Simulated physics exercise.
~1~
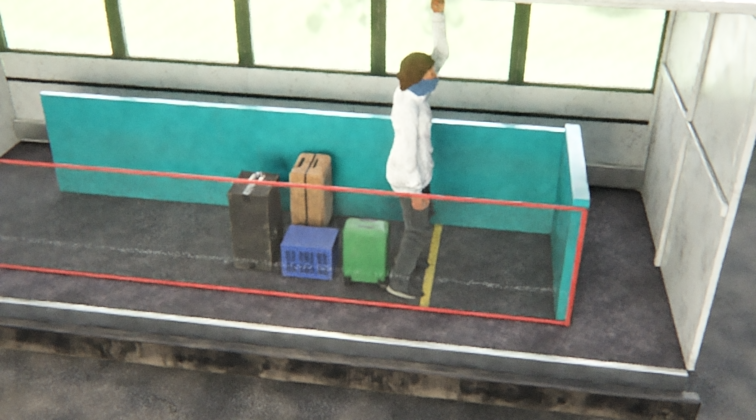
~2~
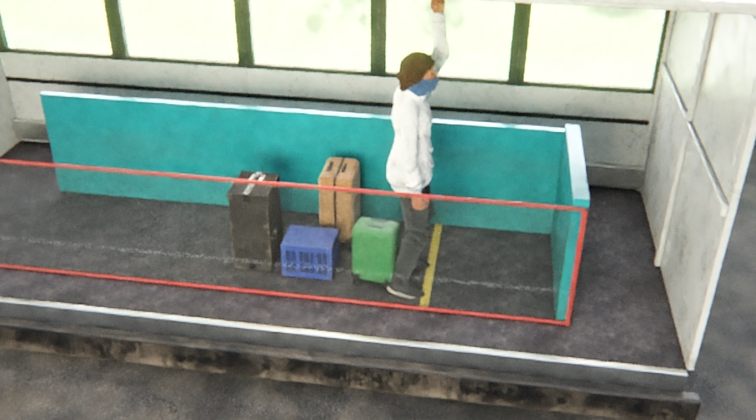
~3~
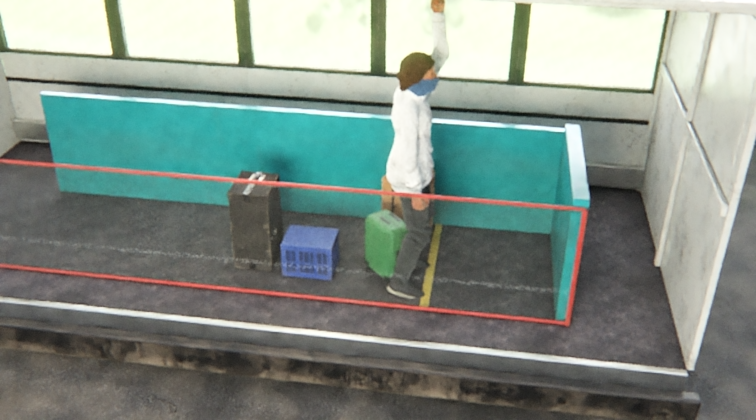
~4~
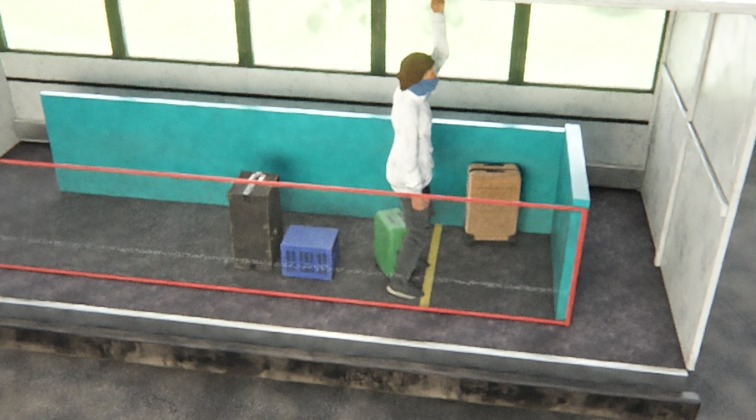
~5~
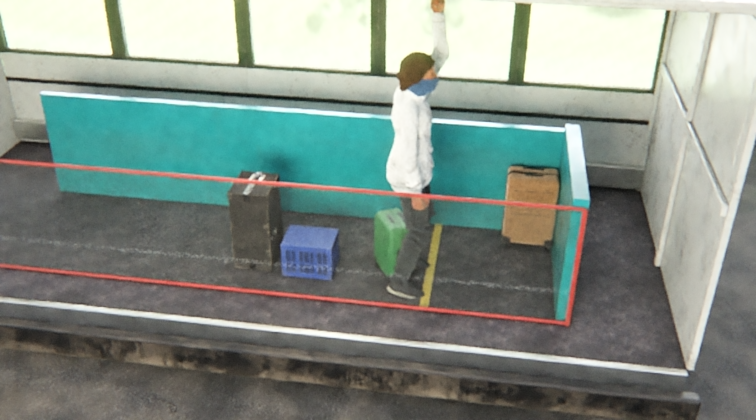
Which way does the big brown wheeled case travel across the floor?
It moves to the right, passing behind the standing person and ending up beyond the yellow line.
Person standing with one arm raised as a brown suitcase rolls right past a yellow line and a green case stops short.
